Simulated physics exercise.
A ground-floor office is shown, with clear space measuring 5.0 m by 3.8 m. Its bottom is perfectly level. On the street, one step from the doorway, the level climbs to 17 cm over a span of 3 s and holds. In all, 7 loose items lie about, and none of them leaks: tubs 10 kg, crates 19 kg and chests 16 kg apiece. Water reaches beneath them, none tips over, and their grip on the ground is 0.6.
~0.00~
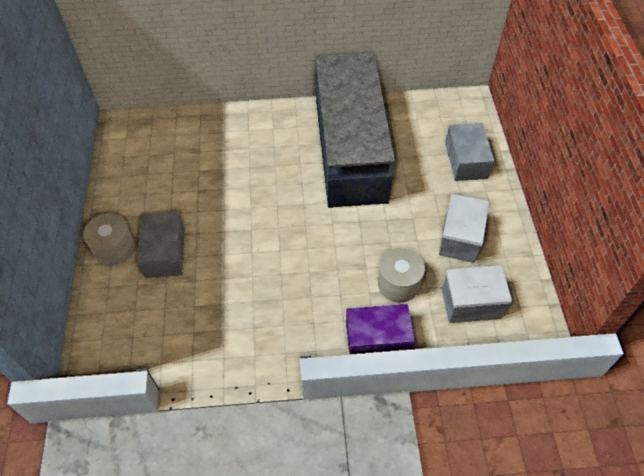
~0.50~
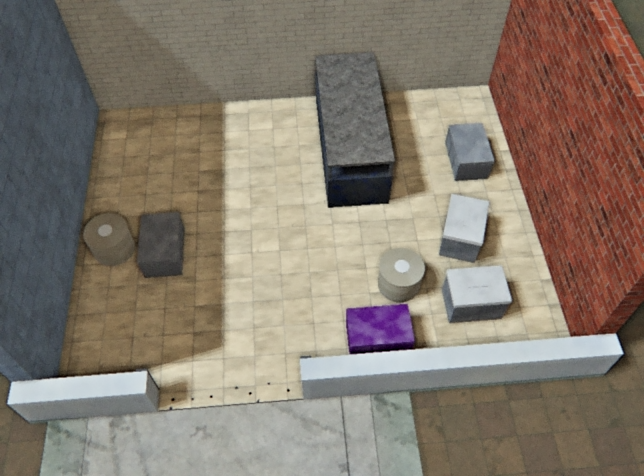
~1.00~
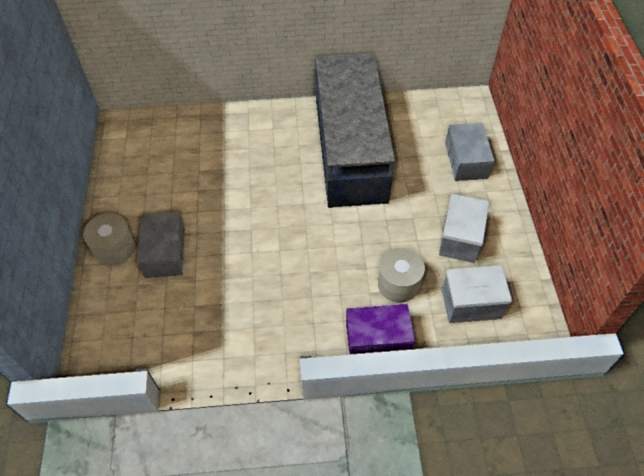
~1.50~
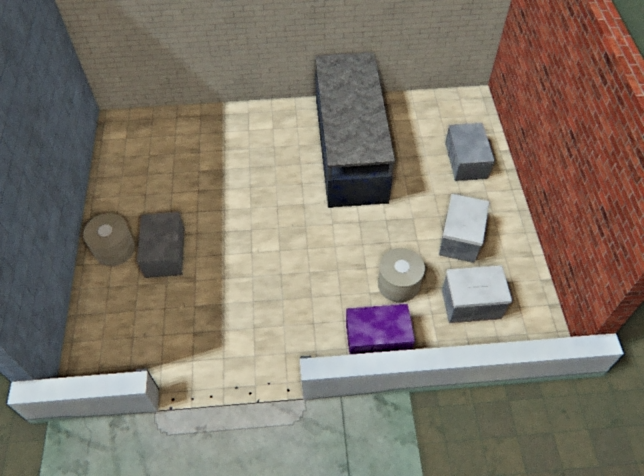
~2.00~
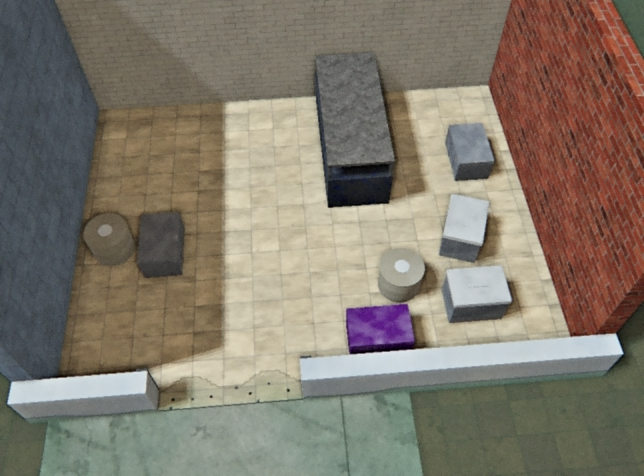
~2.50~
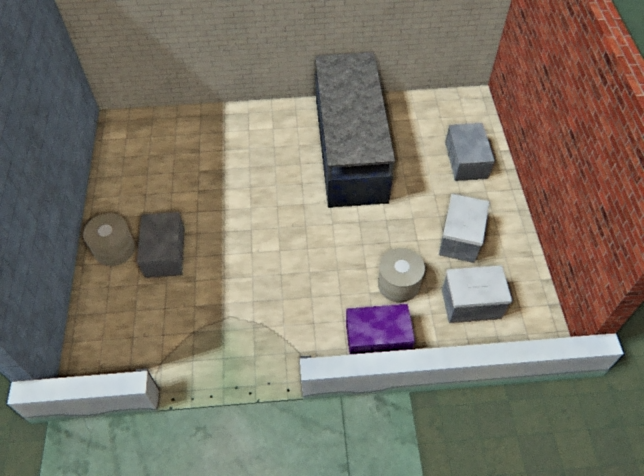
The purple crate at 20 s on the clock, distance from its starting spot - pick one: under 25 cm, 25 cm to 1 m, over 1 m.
25 cm to 1 m.
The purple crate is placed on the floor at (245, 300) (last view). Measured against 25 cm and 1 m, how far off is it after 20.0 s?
Result: It drifts a great deal.
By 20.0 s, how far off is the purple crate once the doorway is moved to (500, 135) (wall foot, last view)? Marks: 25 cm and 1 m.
By then the purple crate has been carried a long way.
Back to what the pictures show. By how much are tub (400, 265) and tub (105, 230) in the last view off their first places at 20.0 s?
First 120 cm, then 140 cm.
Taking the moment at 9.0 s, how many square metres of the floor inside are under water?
Some 15 m2 of it.
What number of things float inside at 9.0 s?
I'd say 0 of them.
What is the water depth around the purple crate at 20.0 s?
Somewhere close to 12 cm.
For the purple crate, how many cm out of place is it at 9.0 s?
It is about 0 cm out of place by then.
After 4.0 s the purple crate is near (380, 325), 0.0 m from its start, aground; 0 afloat.
After 9.0 s the purple crate is near (380, 325), 0.0 m from its start, aground; 0 afloat.
After 16.0 s the purple crate is near (380, 325), 0.0 m from its start, aground; 4 afloat.
After 20.0 s the purple crate is near (349, 266), 0.7 m from its start, afloat; 7 afloat.
